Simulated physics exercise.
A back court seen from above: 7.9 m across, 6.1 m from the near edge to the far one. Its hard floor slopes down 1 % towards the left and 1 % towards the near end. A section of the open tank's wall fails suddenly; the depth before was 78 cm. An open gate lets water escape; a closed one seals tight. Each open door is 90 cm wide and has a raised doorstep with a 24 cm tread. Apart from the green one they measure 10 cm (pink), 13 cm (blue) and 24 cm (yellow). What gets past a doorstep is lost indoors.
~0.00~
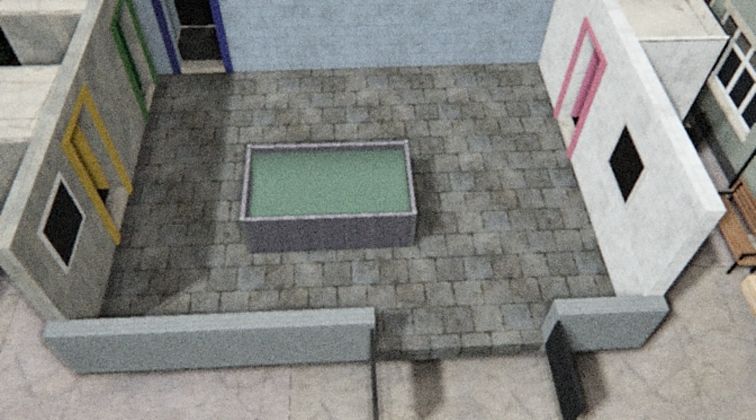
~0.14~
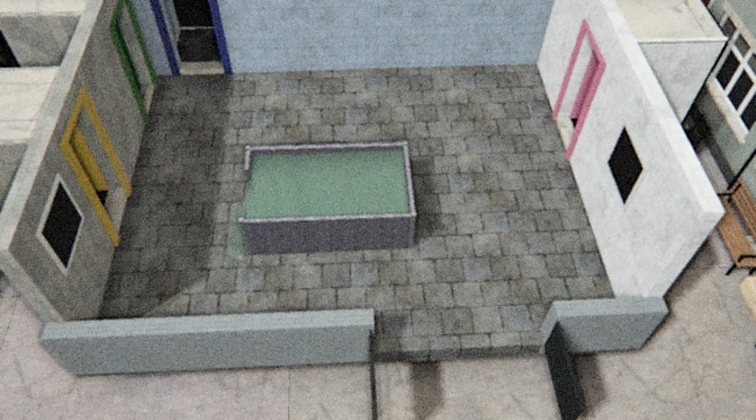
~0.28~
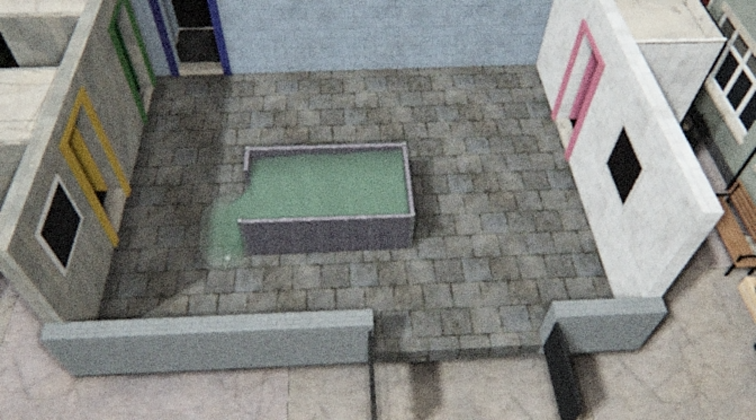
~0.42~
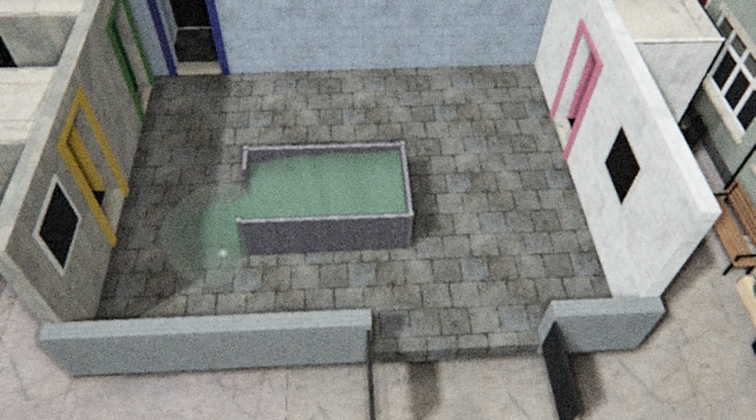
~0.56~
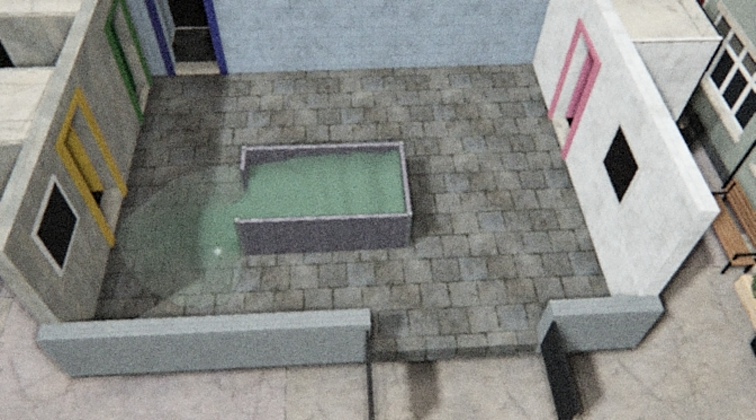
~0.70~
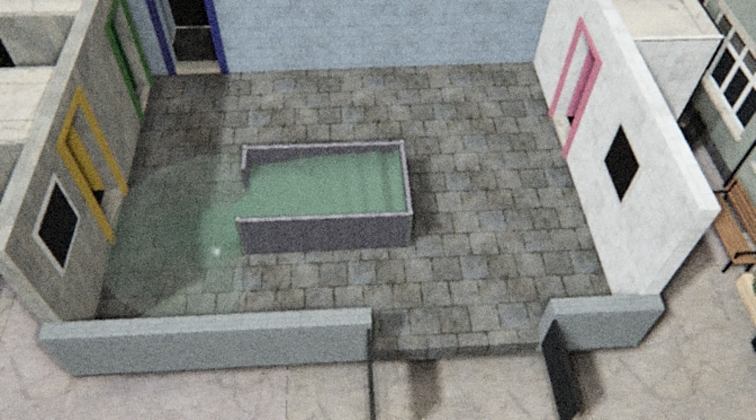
A rectangular tank of green water stood in a walled, paved court until its left side gave way, and the water poured through the gap and spread across the floor towards the left wall.
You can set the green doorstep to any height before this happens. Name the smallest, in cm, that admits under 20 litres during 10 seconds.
Close to 10.5 cm is just enough.
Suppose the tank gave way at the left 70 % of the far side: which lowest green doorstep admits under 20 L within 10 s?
About 31 cm.
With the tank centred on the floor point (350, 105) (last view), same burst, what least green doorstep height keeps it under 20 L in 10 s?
Then roughly 32 cm.
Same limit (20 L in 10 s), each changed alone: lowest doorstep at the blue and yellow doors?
Roughly 13.5 cm at blue and 35 cm at yellow.
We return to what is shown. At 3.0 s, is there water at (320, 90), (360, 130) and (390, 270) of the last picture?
In that order: Still dry, still dry, not reached.
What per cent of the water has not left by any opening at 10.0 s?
About 86 per cent.
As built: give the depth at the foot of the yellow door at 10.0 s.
Some 9.5 cm.
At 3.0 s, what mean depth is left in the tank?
About 30 cm.
After 1.4 s water covers 15 % of the floor, deepest (56 cm) near (88, 352); it has not reached the green door.
After 3.0 s water covers 35 % of the floor, deepest (38 cm) near (88, 352); 7 cm at the green door, 0 litres in over its 7 cm doorstep.
After 10.0 s water covers 95 % of the floor, deepest (12 cm) near (88, 352); 9 cm at the green door, 53 litres in over its 7 cm doorstep.
At the green door as built, the water arrived by 1.7 s and peaked near 11 cm at 6.2 s.
Run again over the same 10 s with other heights there, 26 litres in over 9.5 cm, 6 litres over 13 cm. The limit of 20 litres is kept from about 10.5 cm up.
